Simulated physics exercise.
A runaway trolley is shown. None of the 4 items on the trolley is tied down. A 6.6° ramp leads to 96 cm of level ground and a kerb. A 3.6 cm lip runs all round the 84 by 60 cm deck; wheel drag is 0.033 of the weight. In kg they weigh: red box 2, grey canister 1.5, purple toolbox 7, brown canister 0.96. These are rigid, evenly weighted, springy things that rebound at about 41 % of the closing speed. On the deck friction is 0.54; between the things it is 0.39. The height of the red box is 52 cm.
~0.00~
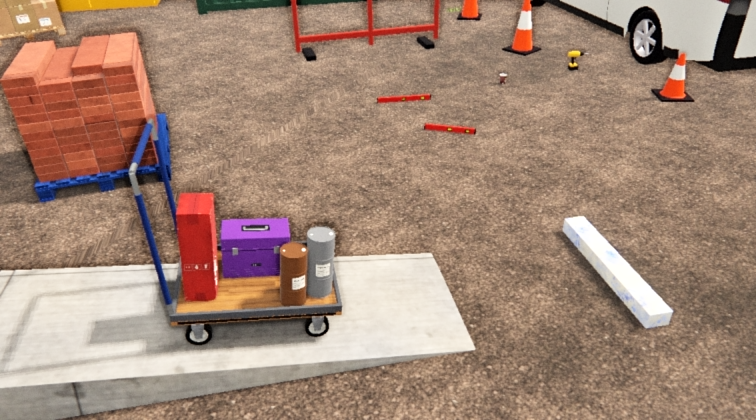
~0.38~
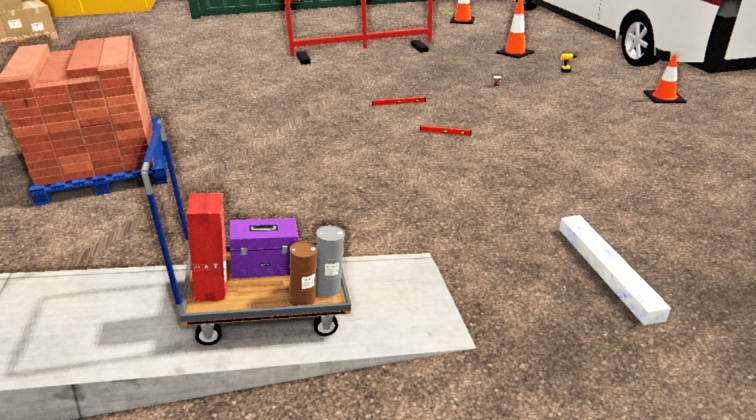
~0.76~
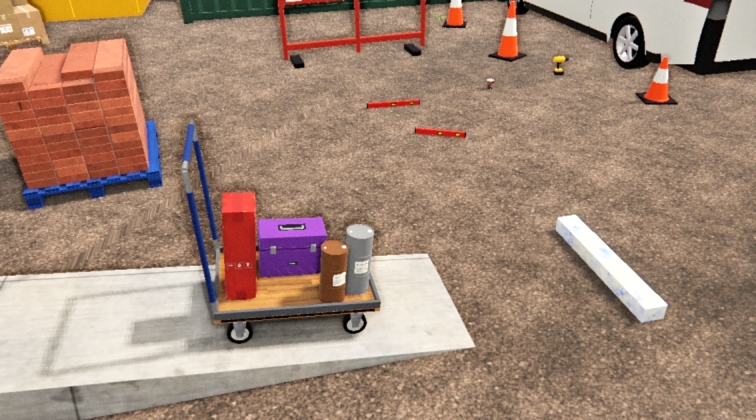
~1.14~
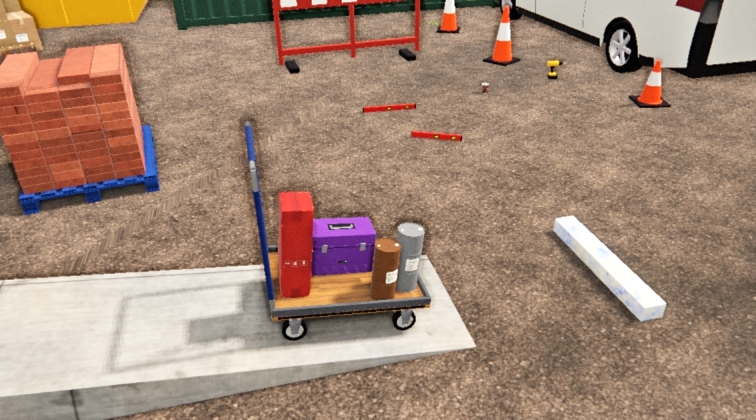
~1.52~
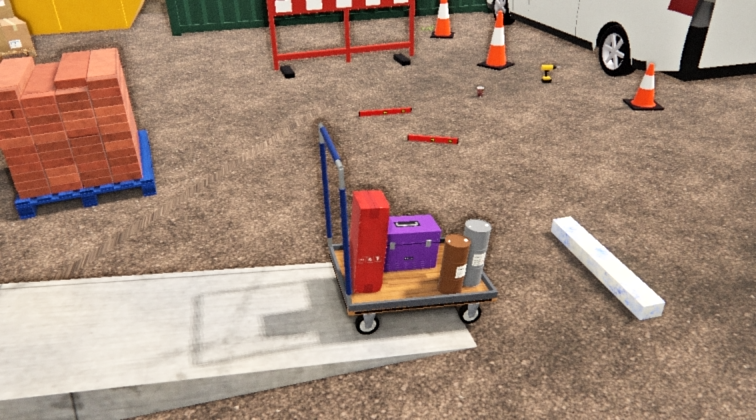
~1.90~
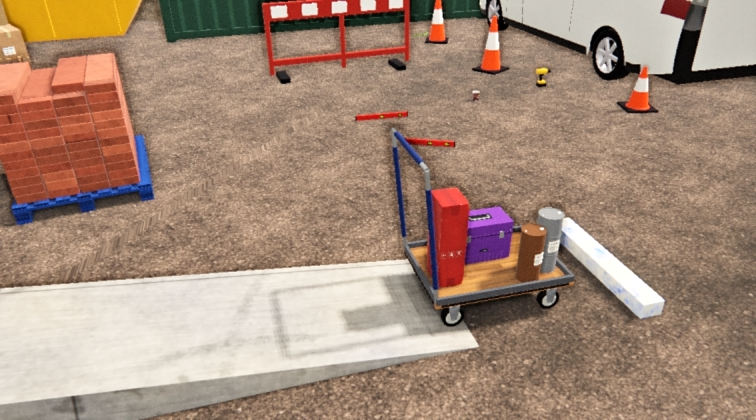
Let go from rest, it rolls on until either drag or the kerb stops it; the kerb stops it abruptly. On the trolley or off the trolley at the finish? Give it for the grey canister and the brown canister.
The grey canister is shed. The brown canister is shed.
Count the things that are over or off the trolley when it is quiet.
3.
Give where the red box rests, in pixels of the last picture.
Close to pixel (571, 247) in the final view.
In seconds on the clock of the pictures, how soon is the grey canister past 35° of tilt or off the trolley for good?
Time: Roughly 2.5 s.
After 2.40 s, trolley at the kerb; grey canister tipped 26° from how it sat near (618, 226); brown canister tipped 19° from how it sat near (608, 241); red box tipped 22° from how it sat.
After 2.90 s, trolley at the kerb; grey canister and brown canister now off the trolley; red box on its side; purple toolbox slid 11 cm.
After 3.40 s, trolley at the kerb; red box on its side; purple toolbox slid 11 cm.
By the end (4.2 s), off the trolley, grey canister and brown canister; tipped over on the trolley, red box; not toppled but over 10 cm from the start, purple toolbox. Seen from the same camera at the end, brown canister near (734, 292).
